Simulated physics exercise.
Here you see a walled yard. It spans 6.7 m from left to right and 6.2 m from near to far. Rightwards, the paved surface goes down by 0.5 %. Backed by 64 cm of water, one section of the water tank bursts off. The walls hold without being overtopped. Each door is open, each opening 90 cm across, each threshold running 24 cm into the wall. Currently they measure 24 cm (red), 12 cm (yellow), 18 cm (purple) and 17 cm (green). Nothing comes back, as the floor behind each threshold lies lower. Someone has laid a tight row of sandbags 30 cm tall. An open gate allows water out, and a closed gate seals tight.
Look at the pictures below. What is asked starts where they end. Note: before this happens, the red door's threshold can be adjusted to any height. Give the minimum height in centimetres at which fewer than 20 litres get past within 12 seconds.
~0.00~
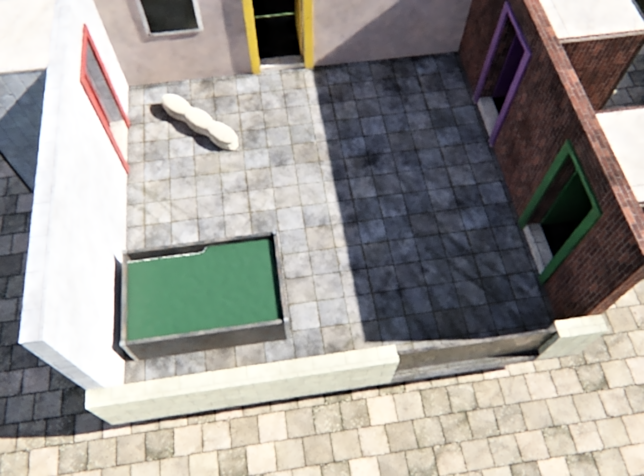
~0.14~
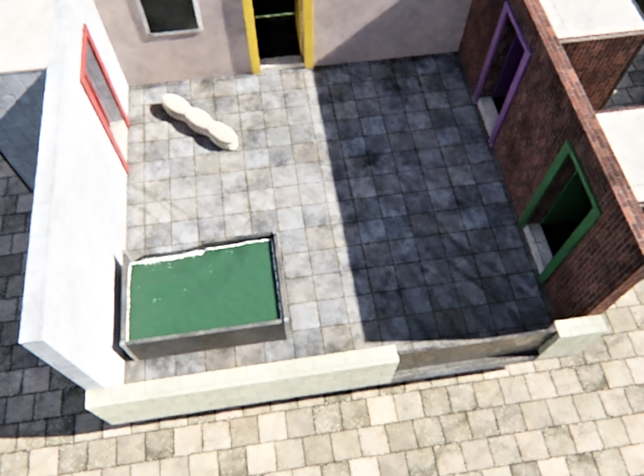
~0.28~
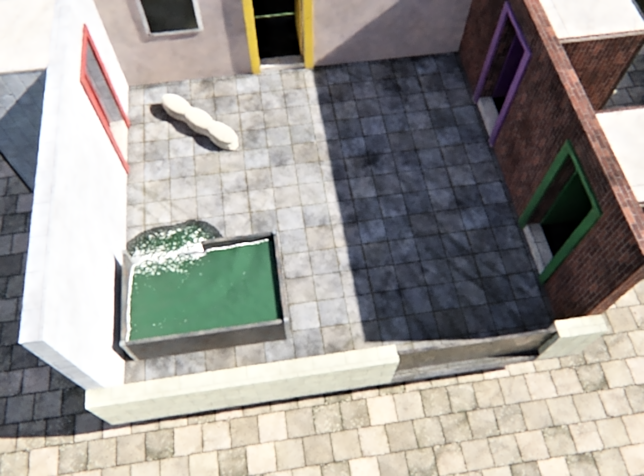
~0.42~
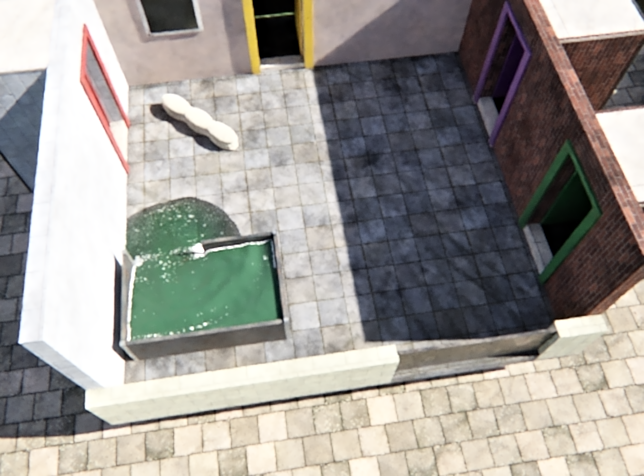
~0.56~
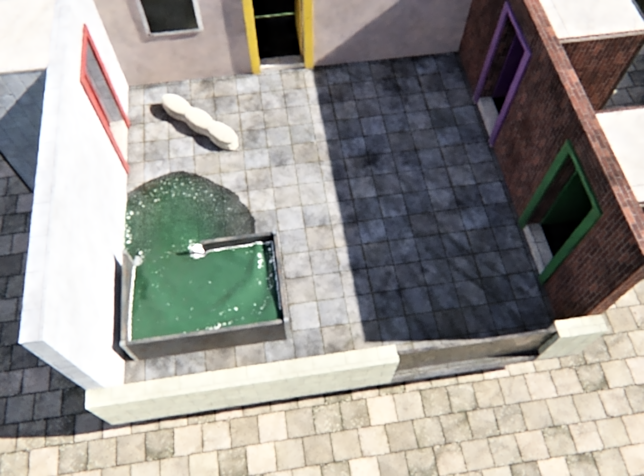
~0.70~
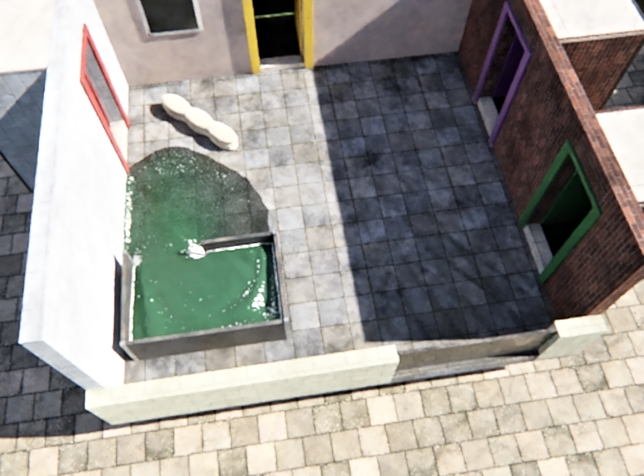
18 cm.
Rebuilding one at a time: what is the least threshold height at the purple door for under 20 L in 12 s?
About 9.5 cm at purple.
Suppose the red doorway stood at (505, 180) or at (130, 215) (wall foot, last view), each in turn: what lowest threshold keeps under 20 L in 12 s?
About 6.5 cm, then about 16 cm.
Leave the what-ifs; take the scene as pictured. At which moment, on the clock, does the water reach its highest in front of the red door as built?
At about 3.6 s.
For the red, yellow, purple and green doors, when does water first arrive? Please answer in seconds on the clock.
So red sees it at 0.9 s, yellow at 2.4 s, purple at 4.5 s and green at 6.0 s.
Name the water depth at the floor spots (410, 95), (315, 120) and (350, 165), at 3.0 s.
Going through the spots in order gives 0, 2 and 0 centimetres.
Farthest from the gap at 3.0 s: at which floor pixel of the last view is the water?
I'd put the front's tip around (354, 64).
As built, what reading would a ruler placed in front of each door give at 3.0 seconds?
Lab note, cm: Red 16; yellow 4; purple 0; green 0.
After 1.4 s water covers 20 % of the floor, deepest (32 cm) near (160, 264); 13 cm at the red door, 0 litres in over its 24 cm threshold.
After 3.0 s water covers 35 % of the floor, deepest (34 cm) near (147, 86); 16 cm at the red door, 0 litres in over its 24 cm threshold.
After 12.0 s water covers 95 % of the floor, deepest (10 cm) near (561, 336); 4 cm at the red door, 3 litres in over its 24 cm threshold.
At the red door as built, the water arrived by 0.9 s and peaked near 24 cm at 3.6 s.
With a threshold of 15.5 cm, 36 litres would have come in within the 12 s; with 20.5 cm, 9 litres. So under 20 litres takes about 18 cm.
